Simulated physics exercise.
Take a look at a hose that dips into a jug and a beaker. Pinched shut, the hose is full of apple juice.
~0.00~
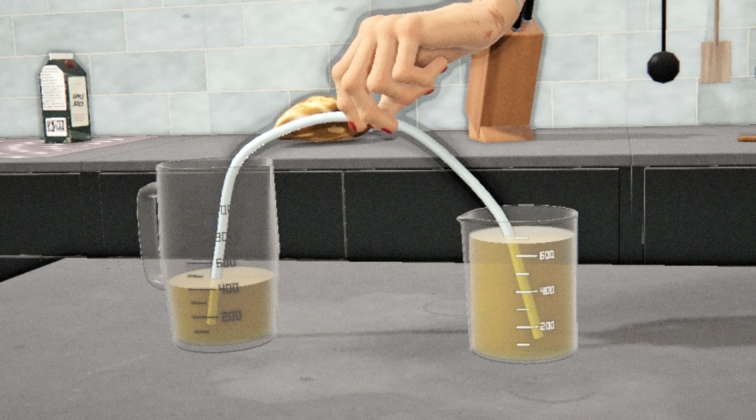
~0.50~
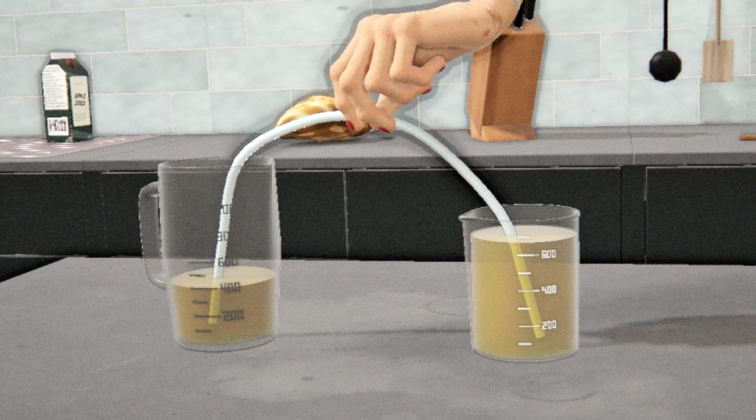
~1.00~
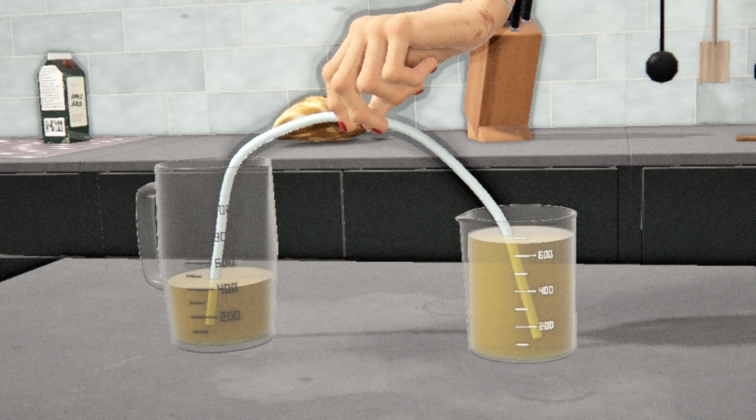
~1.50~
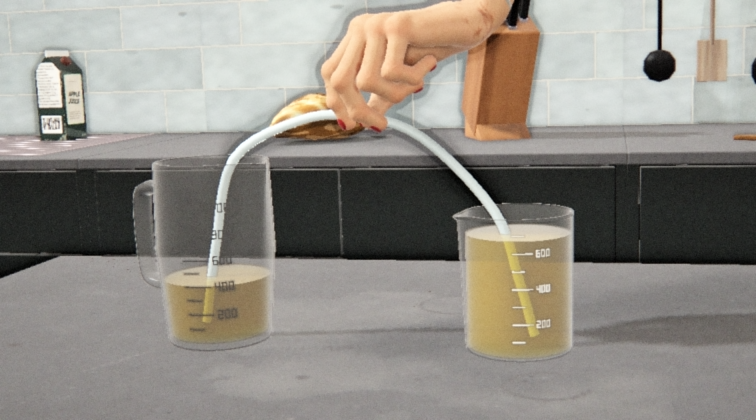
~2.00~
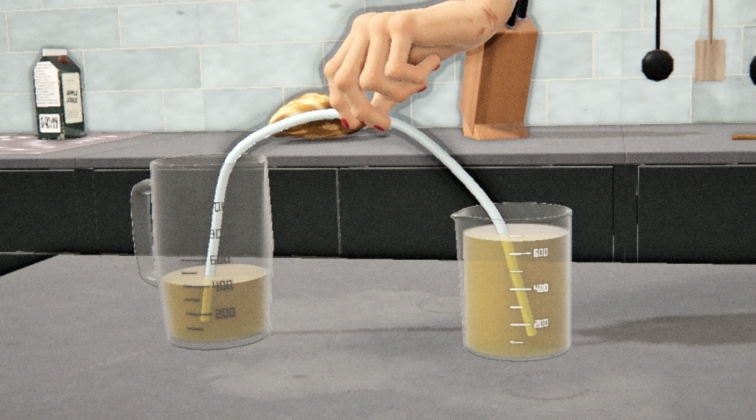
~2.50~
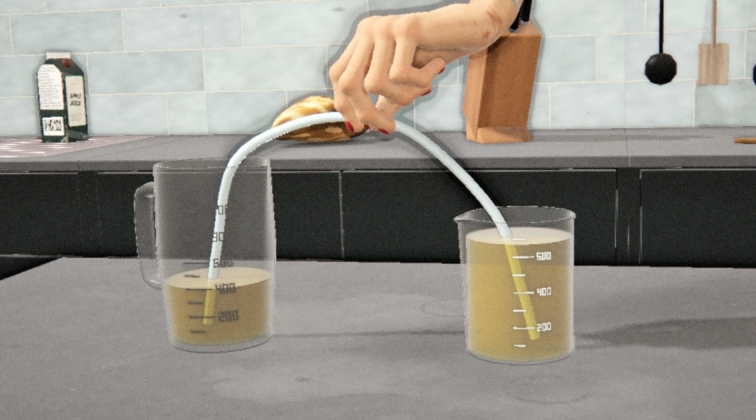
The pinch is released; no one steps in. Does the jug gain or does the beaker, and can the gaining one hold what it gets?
Apple juice goes: The left one gains. Receiving: It can hold it.
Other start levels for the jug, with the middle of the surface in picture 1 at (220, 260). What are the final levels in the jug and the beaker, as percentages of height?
50 % then 70 %, roughly.
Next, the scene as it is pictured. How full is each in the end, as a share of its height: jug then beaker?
Level readings: Around 45 per cent and around 65 per cent.
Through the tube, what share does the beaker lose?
Result: Approximately 25 per cent.
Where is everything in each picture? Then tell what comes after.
The hose is pinched; jug (220, 248) about a third full, on the top itself; beaker (522, 280) about three quarters full, on the top itself, in the first picture.
Nothing flows; jug about a third full, surface at (224, 277); beaker about three quarters full, surface at (523, 234), in the second picture.
Fingers on the hose; jug (219, 248) about a third full; beaker (521, 279) about three quarters full, in the third picture.
Still shut; jug about a third full, surface at (218, 276); beaker about three quarters full, surface at (518, 233), in the fourth picture.
The hose is pinched; jug (214, 245) about a third full, on the top itself; beaker (516, 277) about three quarters full, on the top itself, in the fifth picture.
Nothing flows; jug about a third full, surface at (219, 278); beaker about three quarters full, surface at (519, 236), in the sixth picture.
After 8.0 s, the jug is about a third full; the beaker is about three quarters full.
After 20.0 s, the jug is about half full; the beaker is about two thirds full.
After 45.0 s, the jug is about half full; the beaker is about two thirds full; the two surfaces are level.
